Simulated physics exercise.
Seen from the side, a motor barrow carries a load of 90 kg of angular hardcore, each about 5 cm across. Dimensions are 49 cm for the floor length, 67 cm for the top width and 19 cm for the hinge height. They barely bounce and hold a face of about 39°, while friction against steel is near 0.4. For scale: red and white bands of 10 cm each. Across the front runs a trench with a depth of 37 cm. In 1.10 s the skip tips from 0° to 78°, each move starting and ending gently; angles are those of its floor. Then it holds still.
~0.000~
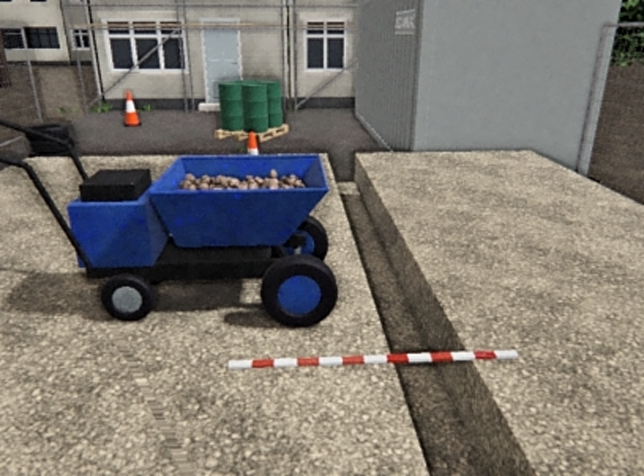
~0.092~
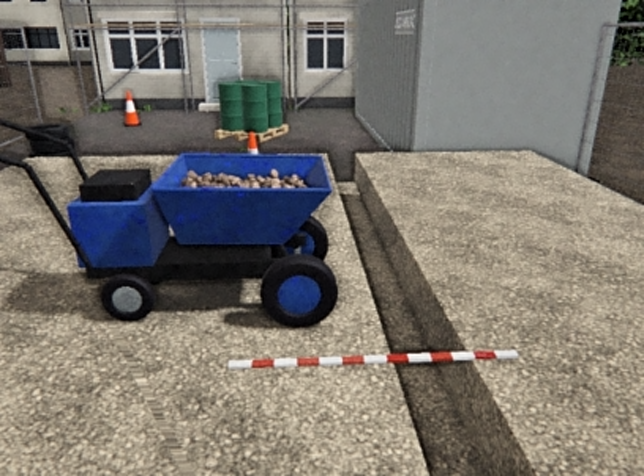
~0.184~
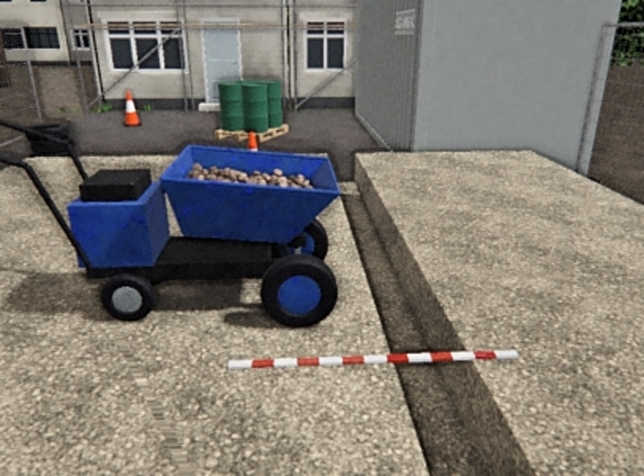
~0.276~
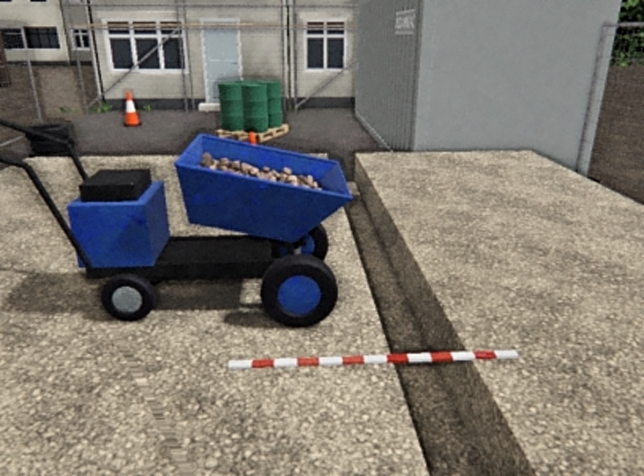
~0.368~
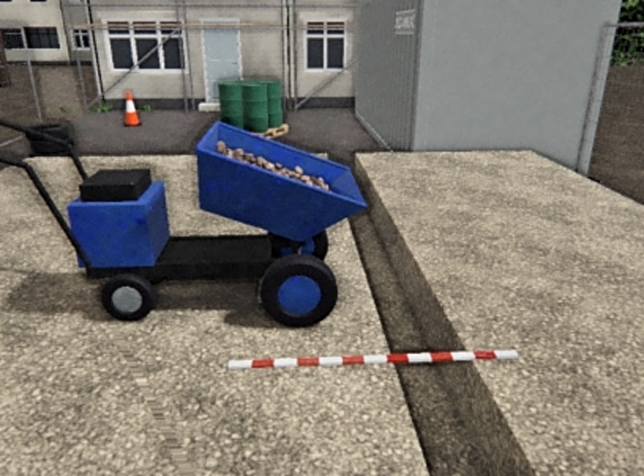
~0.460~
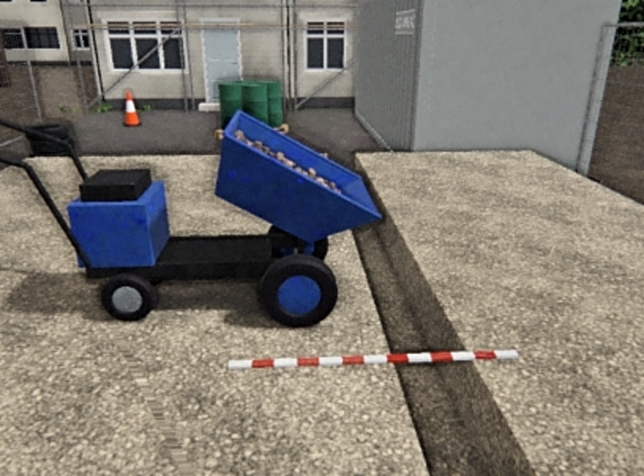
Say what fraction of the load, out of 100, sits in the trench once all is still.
About 77 out of 100.
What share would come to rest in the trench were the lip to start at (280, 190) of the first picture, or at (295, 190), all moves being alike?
About 100 per cent first, then about 100 per cent.
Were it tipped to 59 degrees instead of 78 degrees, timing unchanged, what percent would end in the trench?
It would be close to 20 percent.
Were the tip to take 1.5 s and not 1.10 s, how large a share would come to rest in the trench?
Then some 85 per cent would.
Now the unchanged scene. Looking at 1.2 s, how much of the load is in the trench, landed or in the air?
I'd put it near 30 per cent.
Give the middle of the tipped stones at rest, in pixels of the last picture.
I'd point to around (416, 335).
After 0.8 s the floor is at 65°; 100 % in the skip; the foremost stones are at (394, 246).
After 1.2 s the floor is at 78°; 61 % in the skip, 28 % in the trench, 11 % past the trench; the foremost stones are at (468, 294).
After 1.5 s the floor is at 78°; 22 % in the skip, 54 % in the trench, 24 % past the trench; the foremost stones are at (541, 298).
After 3.5 s the floor is at 78°; 0 % in the skip, 77 % in the trench, 23 % past the trench; the foremost stones are at (556, 302).
